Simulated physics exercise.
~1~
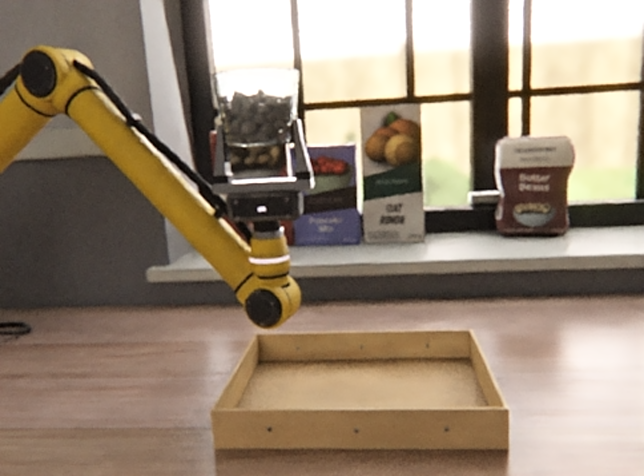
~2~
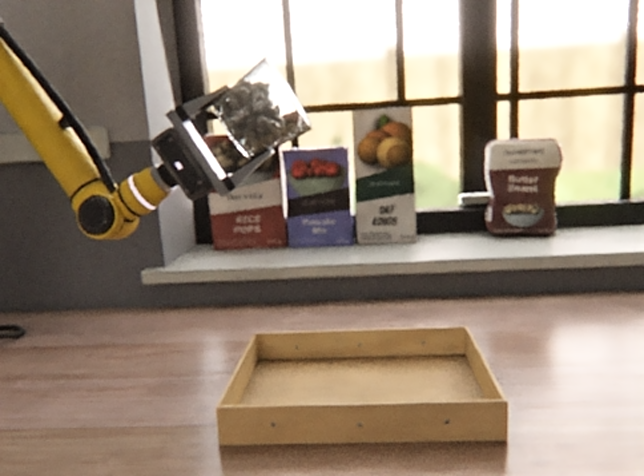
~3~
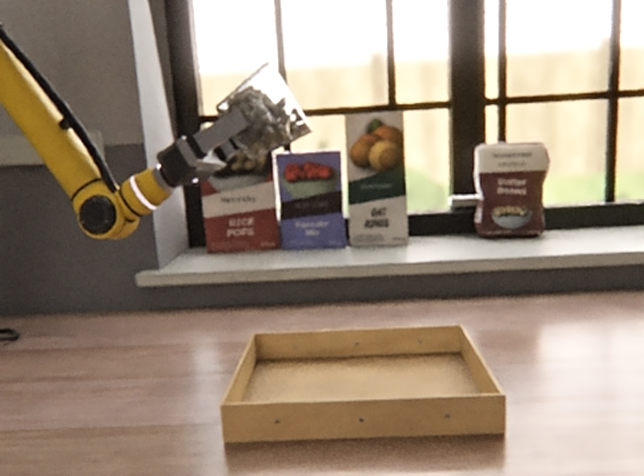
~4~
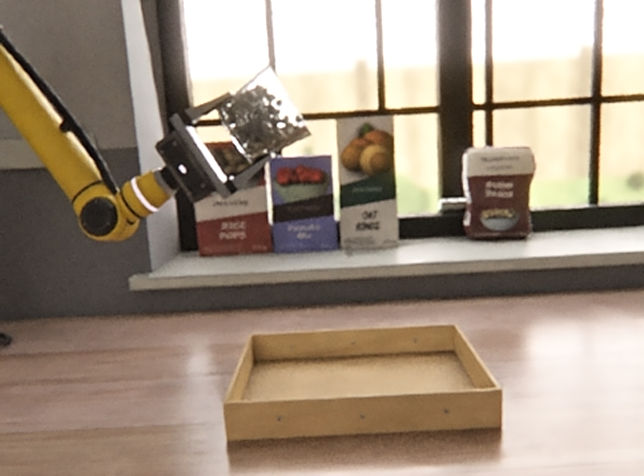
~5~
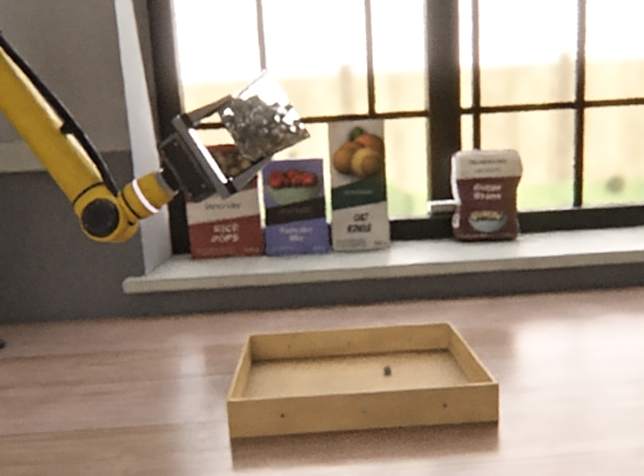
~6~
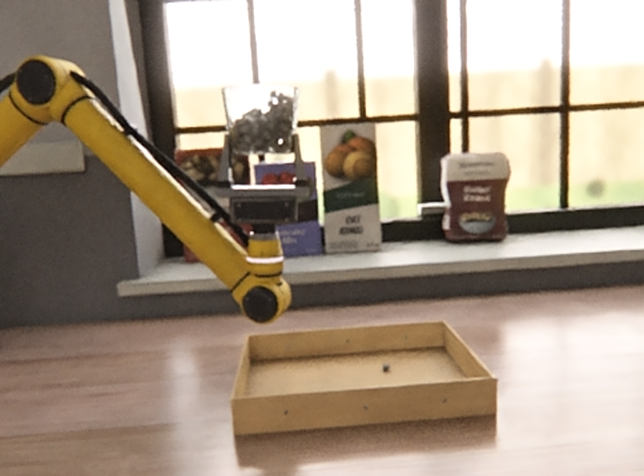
A yellow robot arm tilts a clear tumbler of dark pebbles, dropping one into a wooden tray, then holds it upright again.
